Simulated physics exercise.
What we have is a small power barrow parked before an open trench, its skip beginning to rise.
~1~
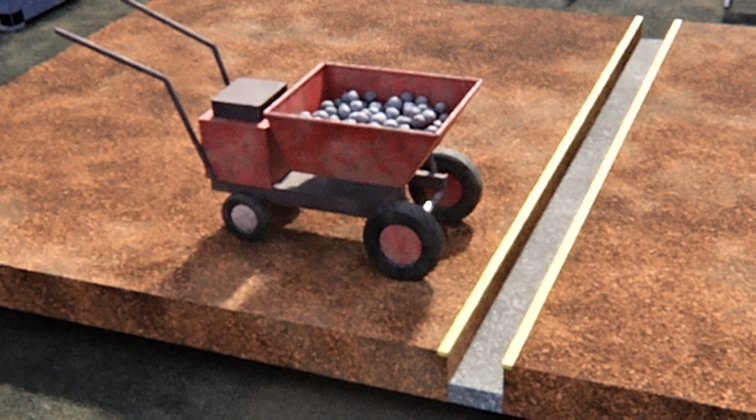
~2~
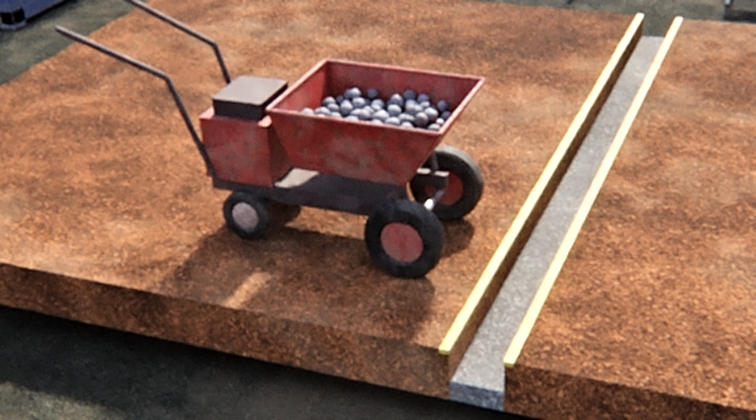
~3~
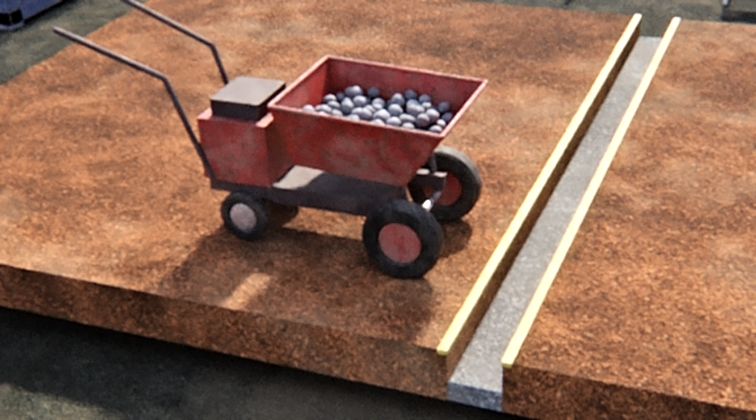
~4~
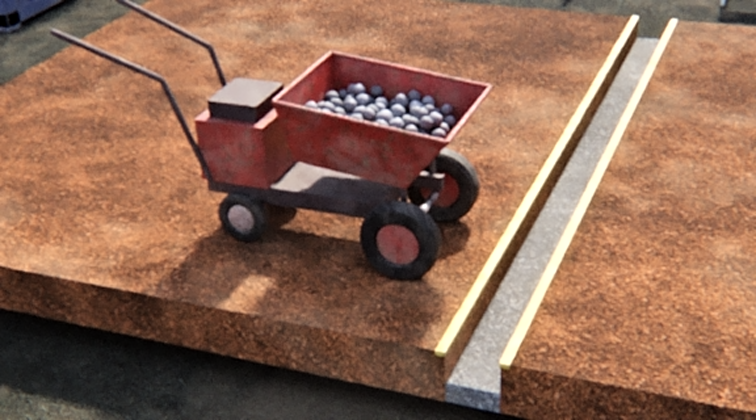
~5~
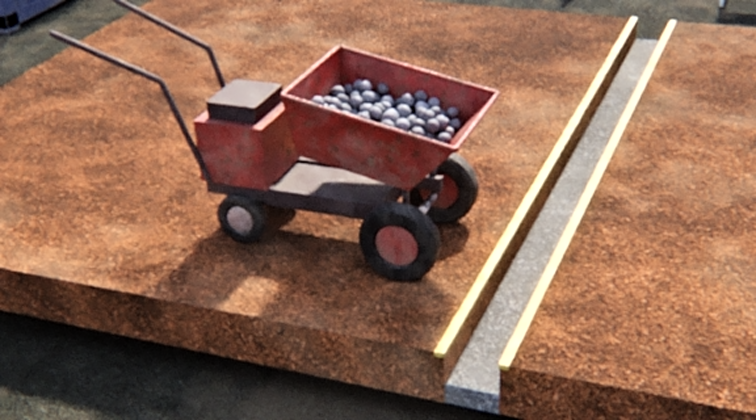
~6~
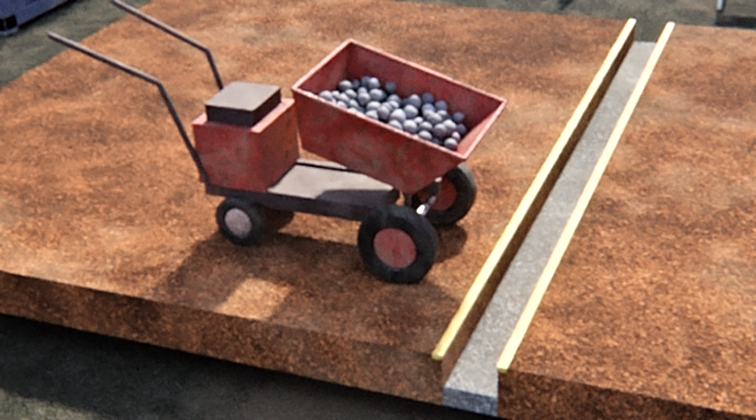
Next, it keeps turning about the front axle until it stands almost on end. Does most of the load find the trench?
The trench ends with under half of it.
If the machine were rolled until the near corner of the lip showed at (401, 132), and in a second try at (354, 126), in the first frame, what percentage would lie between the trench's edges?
First some 70, then 50 per cent.
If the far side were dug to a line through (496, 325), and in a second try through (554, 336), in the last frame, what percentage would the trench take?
Roughly 0 per cent, and 70 per cent.
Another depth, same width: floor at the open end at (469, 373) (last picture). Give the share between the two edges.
Near 10 %.
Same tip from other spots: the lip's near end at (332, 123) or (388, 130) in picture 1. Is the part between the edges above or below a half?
The first try: Under half. The second: Over half.
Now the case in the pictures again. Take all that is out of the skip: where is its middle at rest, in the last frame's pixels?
At about (592, 271).
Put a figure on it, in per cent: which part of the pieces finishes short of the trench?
It comes to 0 per cent or so.
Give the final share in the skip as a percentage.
About 30 per cent.
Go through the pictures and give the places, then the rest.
The first picture shows lip of the skip near (437, 136), level; top of the load near (377, 123), round cobbles; first edge of the trench near (464, 315); far edge near (526, 327), the trench under half as wide as the skip, and about half as deep as wide.
The second picture shows lip of the skip near (439, 135), level; top of the load near (379, 121).
The third picture shows lip of the skip near (442, 138), tipped barely; top of the load near (369, 113).
The fourth picture shows lip of the skip near (447, 143), tipped a little; top of the load near (361, 113).
The fifth picture shows lip of the skip near (455, 150), tipped a little; top of the load near (356, 103).
The sixth picture shows lip of the skip near (464, 160), tipped clearly; top of the load near (351, 108); first edge of the trench near (458, 319); far edge near (520, 330).
Shortly afterwards, skip tipped steeply; the whole lot in the skip.
Next, skip tipped right over; the bulk in the skip; near a quarter beyond it; only a few falling.
Some moments later, skip tipped right over; near a third in the skip; a little in or heaped over the trench; near two thirds beyond it.
In the end, skip tipped right over; near a quarter in the skip; a little in or heaped over the trench; near two thirds beyond it.
